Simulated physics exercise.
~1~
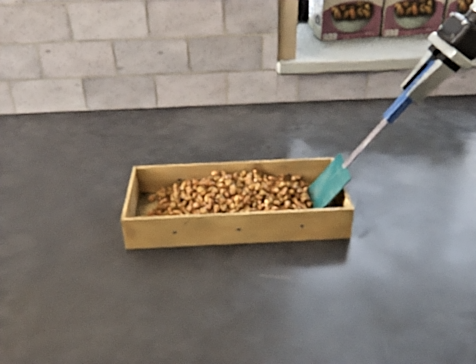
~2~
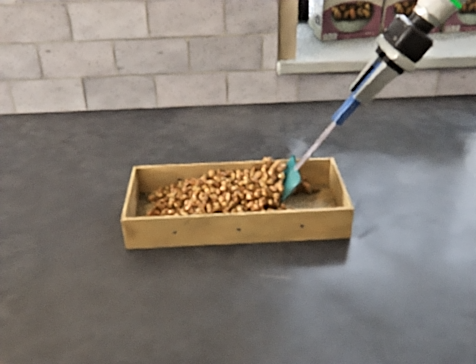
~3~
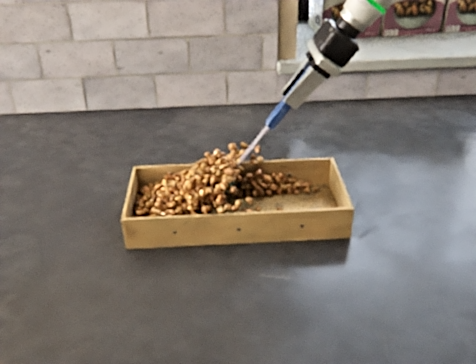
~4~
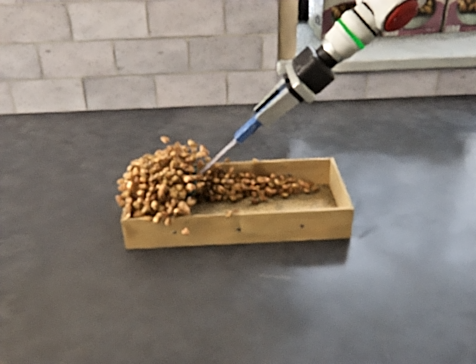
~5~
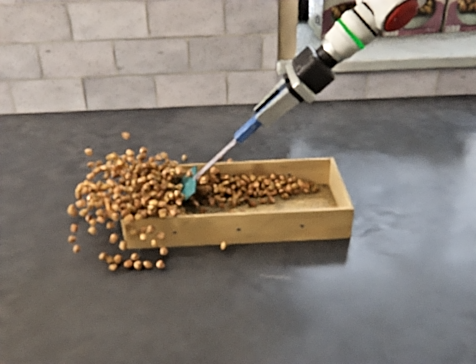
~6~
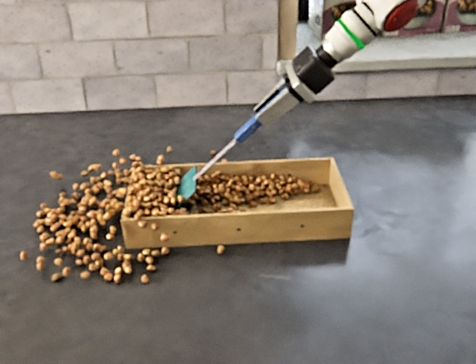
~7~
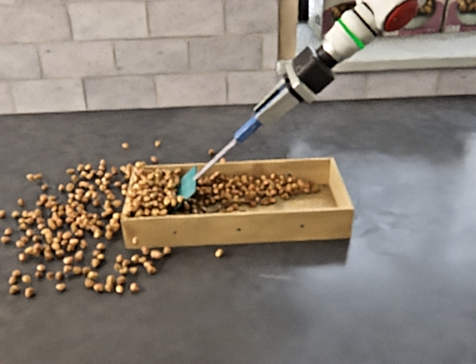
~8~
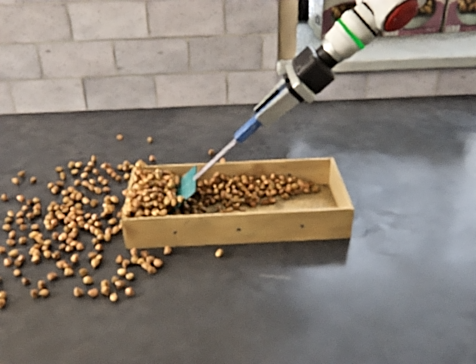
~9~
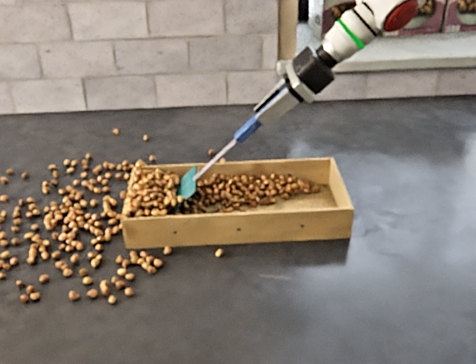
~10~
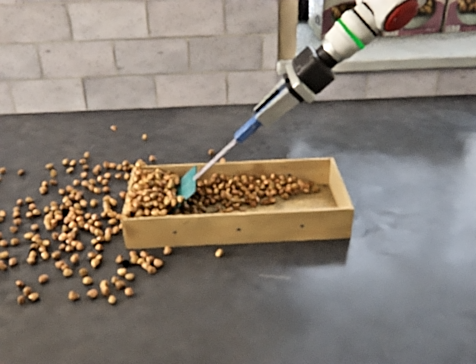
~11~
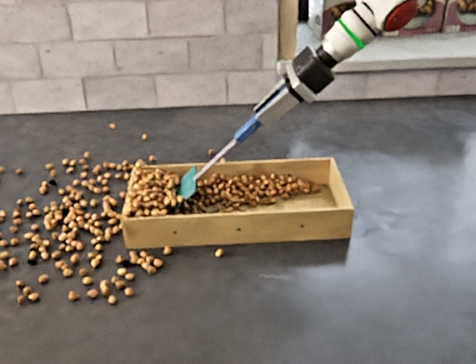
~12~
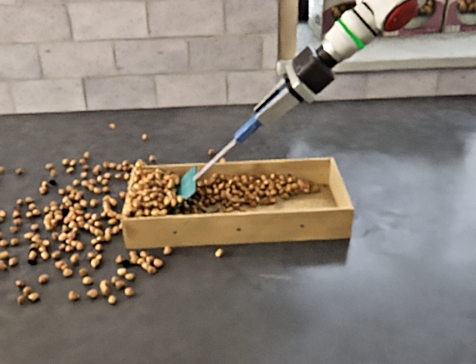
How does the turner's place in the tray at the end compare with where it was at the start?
It starts near the right end of the tray and ends up towards the left end, resting among the beans still inside.
